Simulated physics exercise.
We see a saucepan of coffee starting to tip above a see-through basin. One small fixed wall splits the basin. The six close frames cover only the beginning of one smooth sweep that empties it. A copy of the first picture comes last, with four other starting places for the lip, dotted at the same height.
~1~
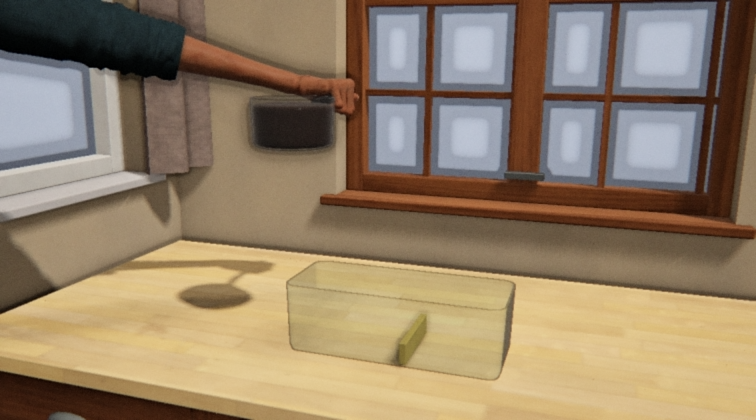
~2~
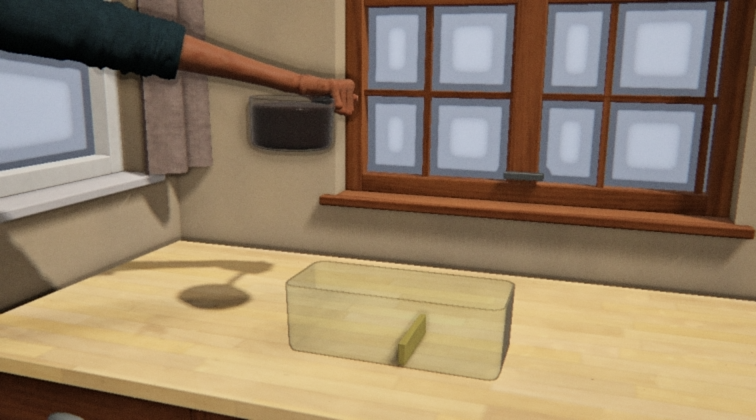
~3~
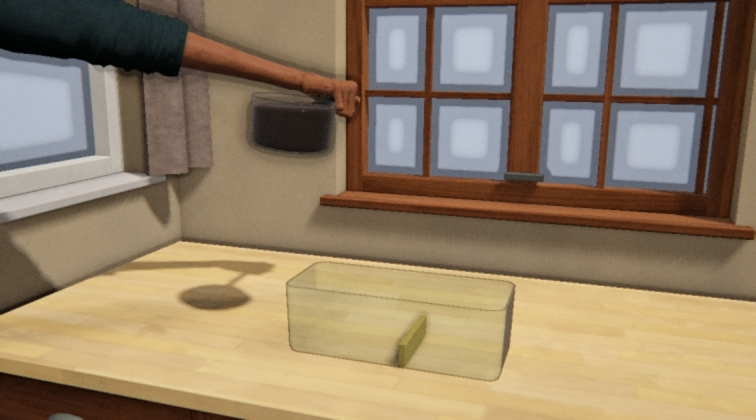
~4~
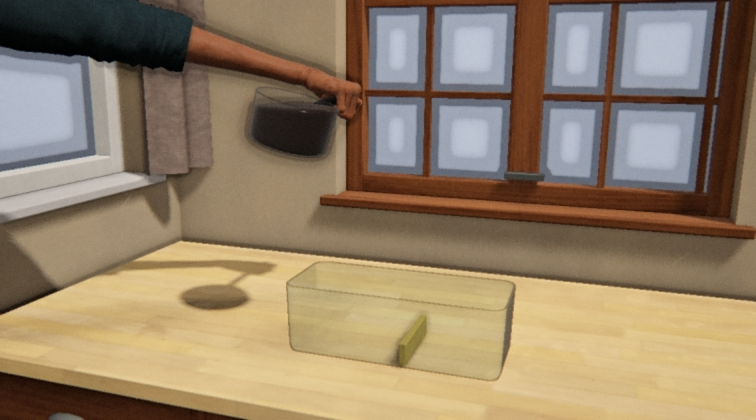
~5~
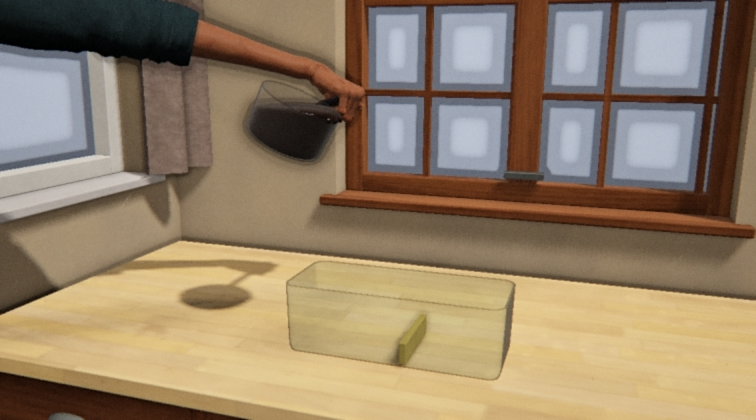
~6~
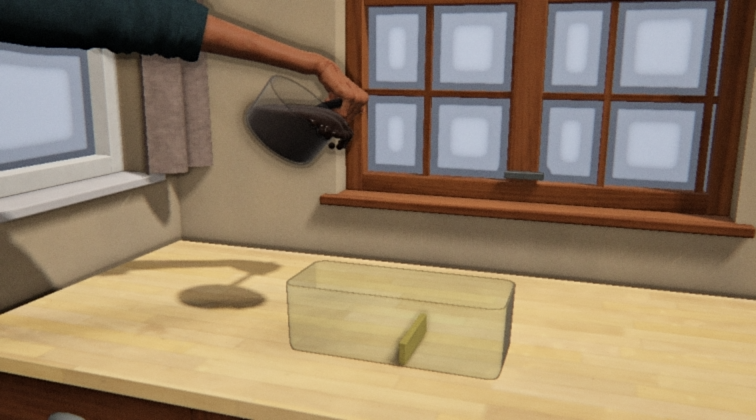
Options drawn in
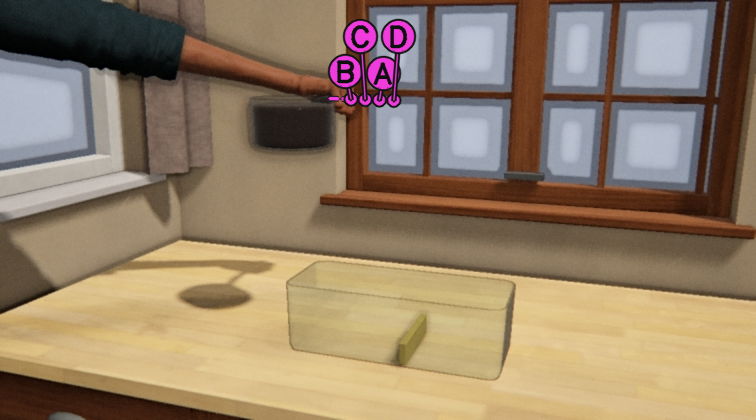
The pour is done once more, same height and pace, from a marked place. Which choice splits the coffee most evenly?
The best place is C.
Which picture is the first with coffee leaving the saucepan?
In picture 5.
On the marked copy, A at (379, 99); B at (351, 99); C at (365, 99); D at (393, 100).
If A is chosen, about 36 % ends left of the wall and 61 % right of it; 3 % is lost outside.
If B is chosen, about 61 % ends left of the wall and 31 % right of it; 8 % is lost outside.
If C is chosen, about 44 % ends left of the wall and 52 % right of it; 4 % is lost outside.
If D is chosen, about 31 % ends left of the wall and 66 % right of it; 3 % is lost outside.
